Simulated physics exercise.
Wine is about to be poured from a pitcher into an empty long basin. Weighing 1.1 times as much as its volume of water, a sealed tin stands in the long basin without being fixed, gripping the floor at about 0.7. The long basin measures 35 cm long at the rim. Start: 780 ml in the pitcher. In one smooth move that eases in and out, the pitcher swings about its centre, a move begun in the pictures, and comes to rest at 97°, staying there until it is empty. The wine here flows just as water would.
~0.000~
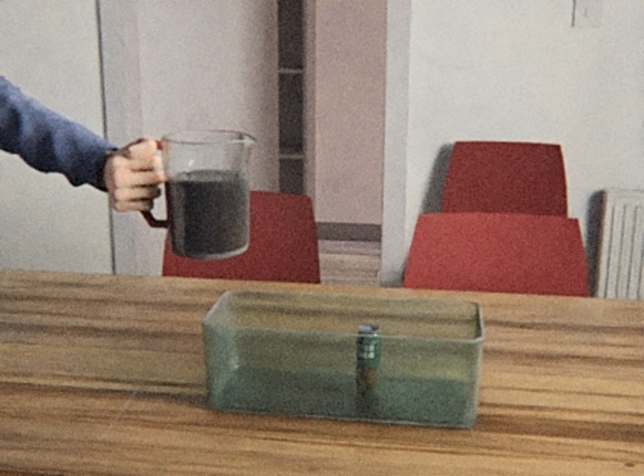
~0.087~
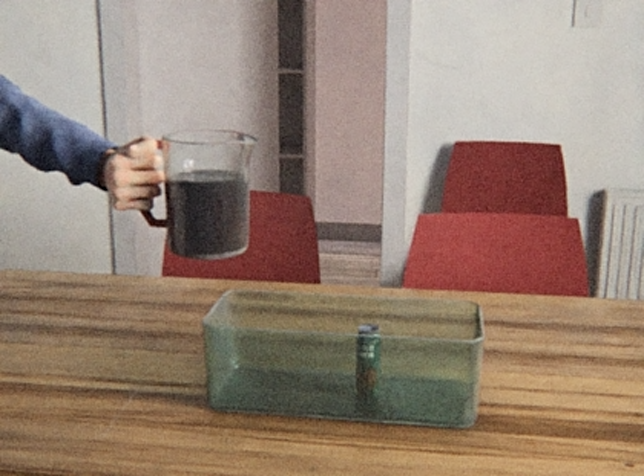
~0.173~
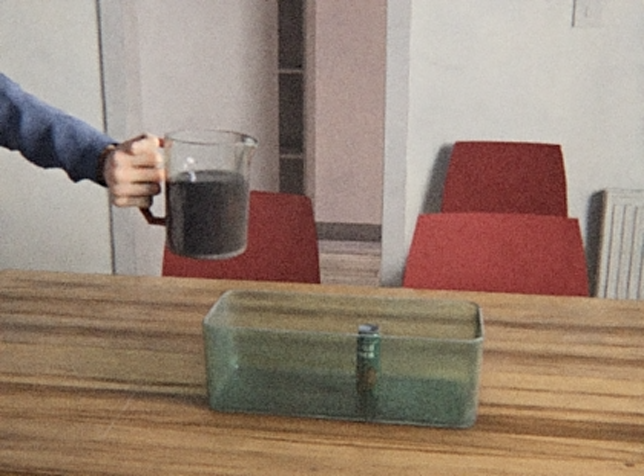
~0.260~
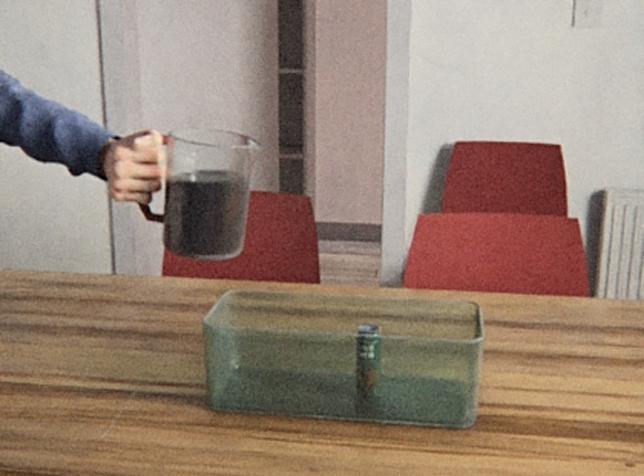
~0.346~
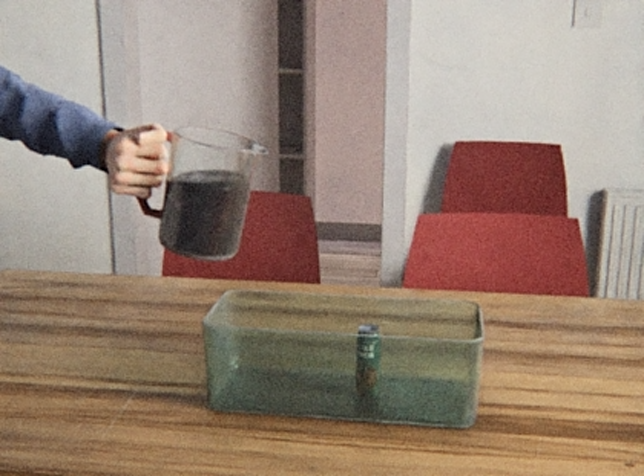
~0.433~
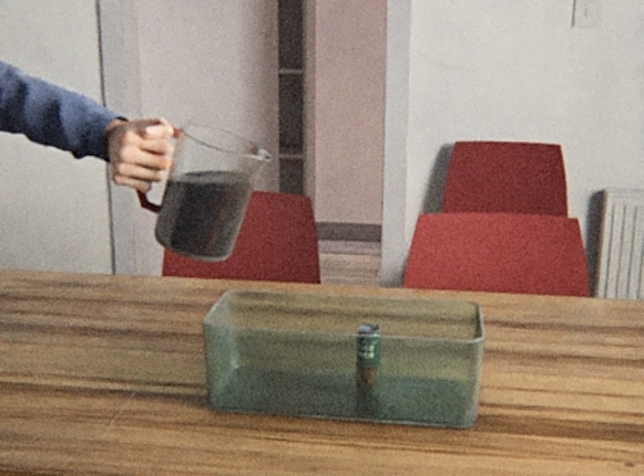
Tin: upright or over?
It's still up.
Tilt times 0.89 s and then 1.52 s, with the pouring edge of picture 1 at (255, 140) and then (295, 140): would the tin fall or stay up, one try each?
The tin stays vertical the first time and overturns the second time.
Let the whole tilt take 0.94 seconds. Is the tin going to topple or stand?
It stays steady, then.
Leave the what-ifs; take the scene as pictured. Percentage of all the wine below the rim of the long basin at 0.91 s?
At that time the basin holds about 0 per cent of the liquid.
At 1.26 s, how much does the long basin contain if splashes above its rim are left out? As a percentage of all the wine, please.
Looks like about 26 % of the whole amount.
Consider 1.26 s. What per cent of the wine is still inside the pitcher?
Close to 52 percent of the total.
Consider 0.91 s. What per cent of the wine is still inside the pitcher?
Roughly 96 %.
Then, 0.91 s in, the tilt is 63° and 96 per cent is still to pour; the tin stands where it began.
Then, 1.26 s in, the tilt is 90° and 53 per cent is still to pour; the tin stands where it began.
Then, 1.62 s in, the tilt is 97° and 13 per cent is still to pour; the tin stands where it began.
Then, 2.02 s in, the tilt is 97° and 2 per cent is still to pour; the tin stands where it began.
Finally, the tin stands where it began.
